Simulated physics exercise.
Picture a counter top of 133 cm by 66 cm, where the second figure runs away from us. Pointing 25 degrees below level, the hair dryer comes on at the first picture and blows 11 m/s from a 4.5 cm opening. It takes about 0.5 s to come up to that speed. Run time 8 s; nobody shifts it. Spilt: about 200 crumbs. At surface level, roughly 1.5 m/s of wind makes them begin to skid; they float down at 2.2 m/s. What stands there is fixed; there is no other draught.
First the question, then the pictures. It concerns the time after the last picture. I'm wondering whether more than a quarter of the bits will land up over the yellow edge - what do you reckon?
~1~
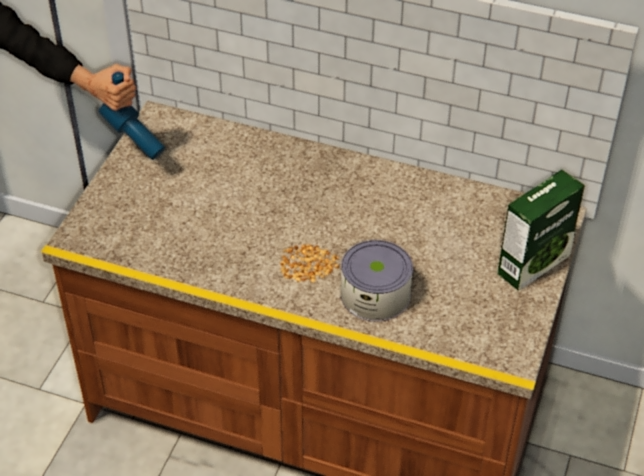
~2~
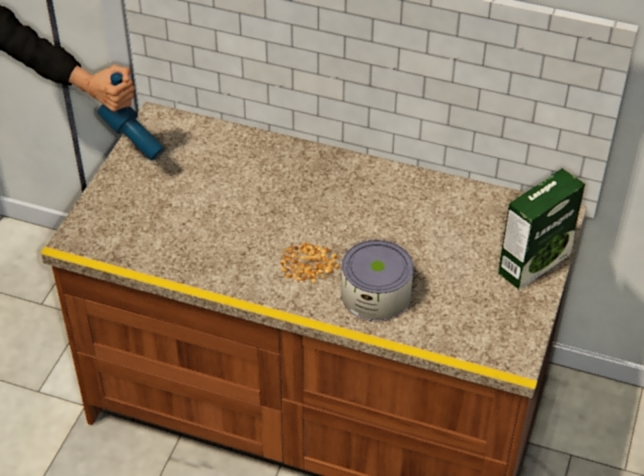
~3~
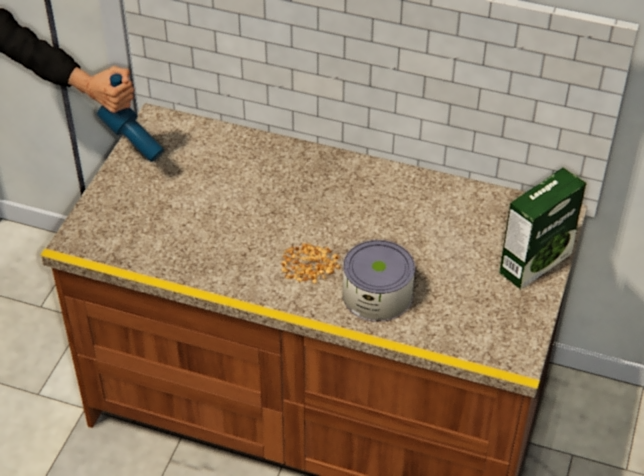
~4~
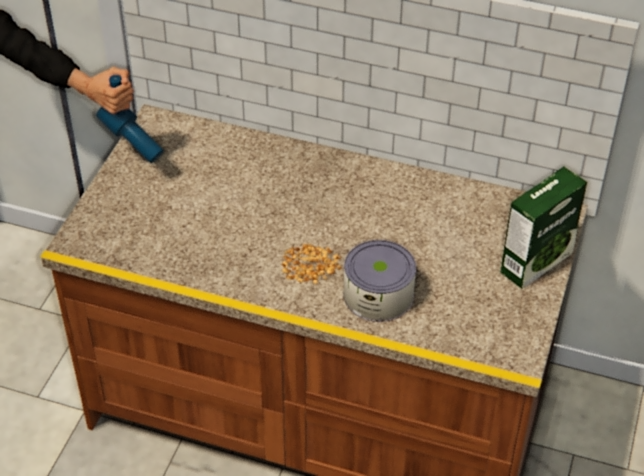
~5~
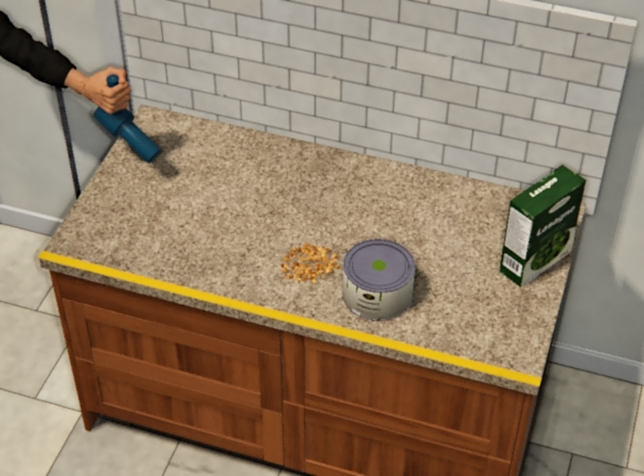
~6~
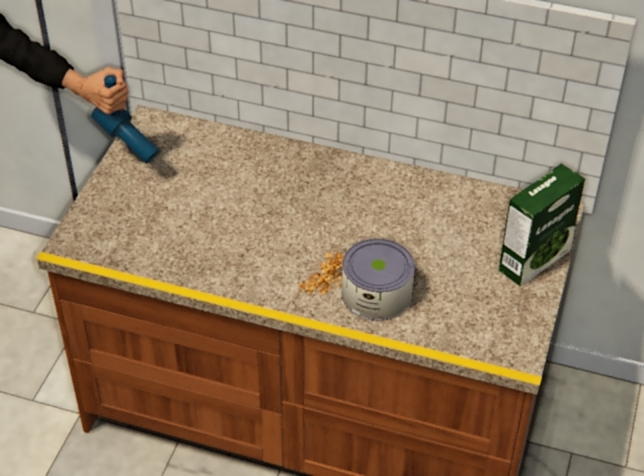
My guess is the quarter mark gets passed at that edge.
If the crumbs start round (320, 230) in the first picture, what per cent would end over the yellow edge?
Share at the end: About 0 %.
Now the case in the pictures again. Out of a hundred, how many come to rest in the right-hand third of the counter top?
2 %.
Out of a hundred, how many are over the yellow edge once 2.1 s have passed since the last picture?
Roughly 70 per cent.
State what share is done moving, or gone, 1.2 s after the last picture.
My guess would be around 80 %.
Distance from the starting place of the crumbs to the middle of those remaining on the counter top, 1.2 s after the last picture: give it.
Roughly 15 cm.
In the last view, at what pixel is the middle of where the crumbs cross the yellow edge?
The middle crossing sits close to (365, 341) in the last picture.
Then, 1.2 s after the last picture, 18 % are on the move or not yet settled, 70 % are over the yellow edge; the middle of those still in play is near (357, 268).
Then, 2.1 s after the last picture, 12 % are on the move or not yet settled, 70 % are over the yellow edge.
Then, 4.0 s after the last picture, 8 % are on the move or not yet settled, 72 % are over the yellow edge.
Then, 7.6 s after the last picture, at the end, 72 % are over the yellow edge.
